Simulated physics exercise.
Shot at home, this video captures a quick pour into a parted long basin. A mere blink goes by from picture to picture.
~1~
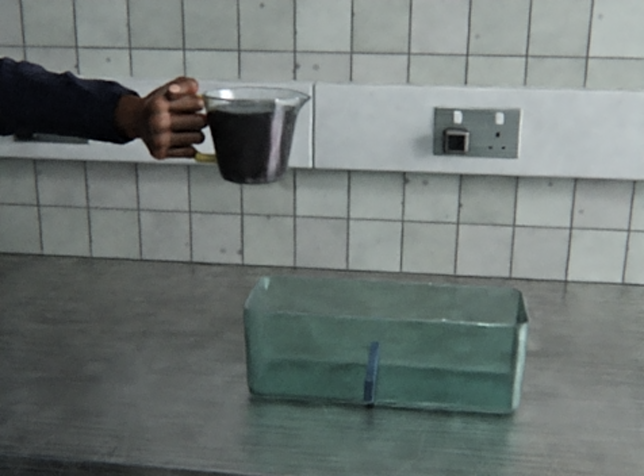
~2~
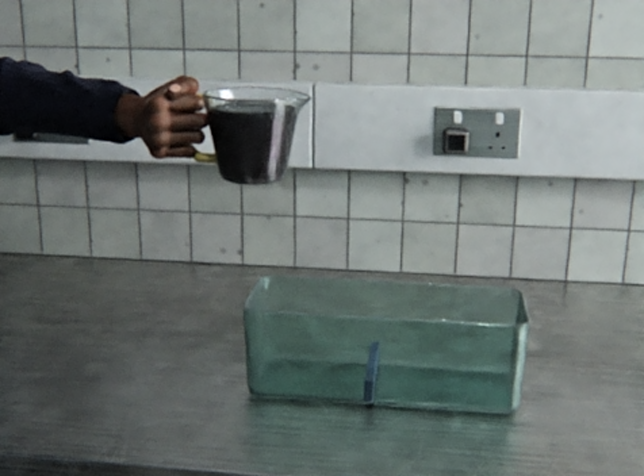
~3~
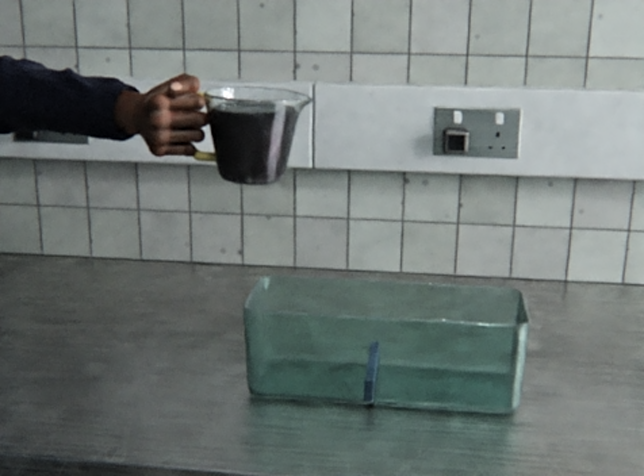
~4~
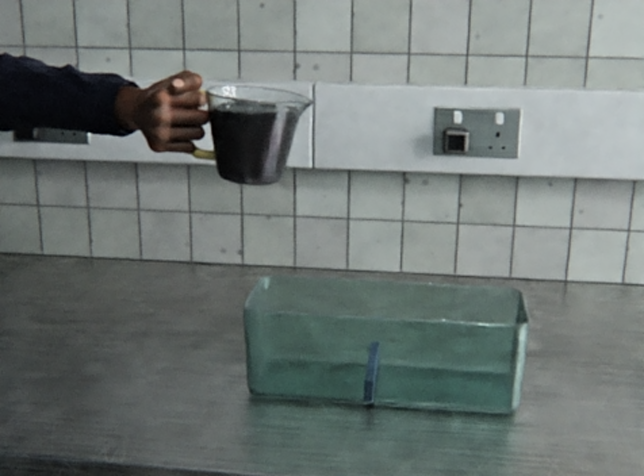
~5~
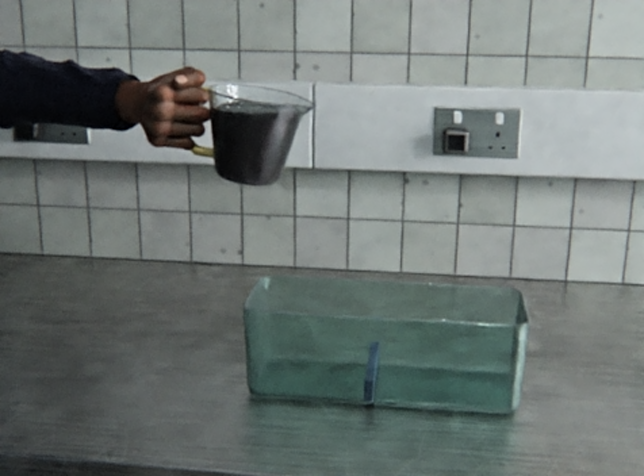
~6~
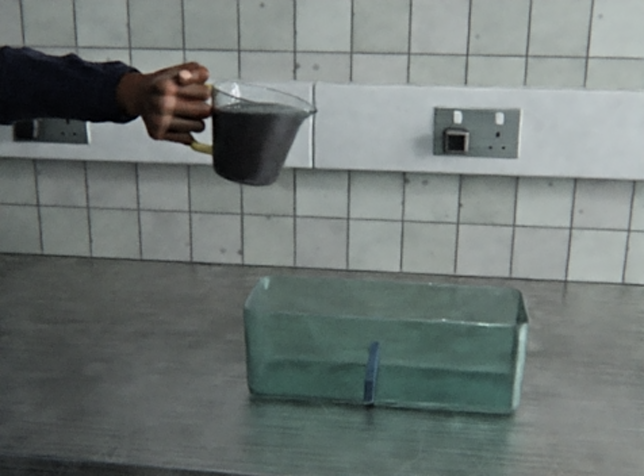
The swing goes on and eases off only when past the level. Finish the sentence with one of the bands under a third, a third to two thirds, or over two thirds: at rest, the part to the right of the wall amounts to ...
At rest, the part to the right of the wall amounts to a third to two thirds.
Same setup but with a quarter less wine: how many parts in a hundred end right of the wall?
The share comes to some 30 parts in a hundred.
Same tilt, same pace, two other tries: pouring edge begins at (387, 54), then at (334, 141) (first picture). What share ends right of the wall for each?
85 % and 65 %.
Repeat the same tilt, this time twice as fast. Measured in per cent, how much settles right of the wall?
Some 35 per cent.
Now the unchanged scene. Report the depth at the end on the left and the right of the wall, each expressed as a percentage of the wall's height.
50 % left, 40 % right.
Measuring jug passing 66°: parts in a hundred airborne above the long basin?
25 %.
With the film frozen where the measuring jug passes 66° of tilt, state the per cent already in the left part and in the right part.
Roughly 0 % on the left side and 5 % on the right side.
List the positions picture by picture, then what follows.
In the first picture, it leans 0°; its right rim is at (311, 97); the wine meets the walls at (211, 106) and (298, 108); the long basin's rim runs from (252, 293) to (525, 308); the wall's top is at (372, 361).
In the second picture, it leans 1°; its right rim is at (312, 97); the wine meets the walls at (211, 106) and (297, 109).
In the third picture, it leans 2°; its right rim is at (313, 99); the wine meets the walls at (212, 106) and (298, 109).
In the fourth picture, it leans 4°; its right rim is at (314, 102); the wine meets the walls at (213, 106) and (300, 110).
In the fifth picture, it leans 8°; its right rim is at (316, 106); the wine meets the walls at (215, 106) and (302, 111).
In the sixth picture, it leans 12°; its right rim is at (318, 111); the wine meets the walls at (217, 107) and (306, 112).
A moment on, the measuring jug is tipped part way and 70 per cent is still to pour, 2 is left of the wall and 3 right of it.
Next, the measuring jug is tipped on its side and 15 per cent is still to pour, 18 is left of the wall and 42 right of it.
Then the measuring jug is tipped right over and 0 per cent is still to pour, 46 is left of the wall and 49 right of it.
Later the measuring jug is tipped right over and 0 per cent is still to pour, 47 is left of the wall and 50 right of it.
In the end 47 per cent lies left of the wall, 50 right of it and 2 outside.
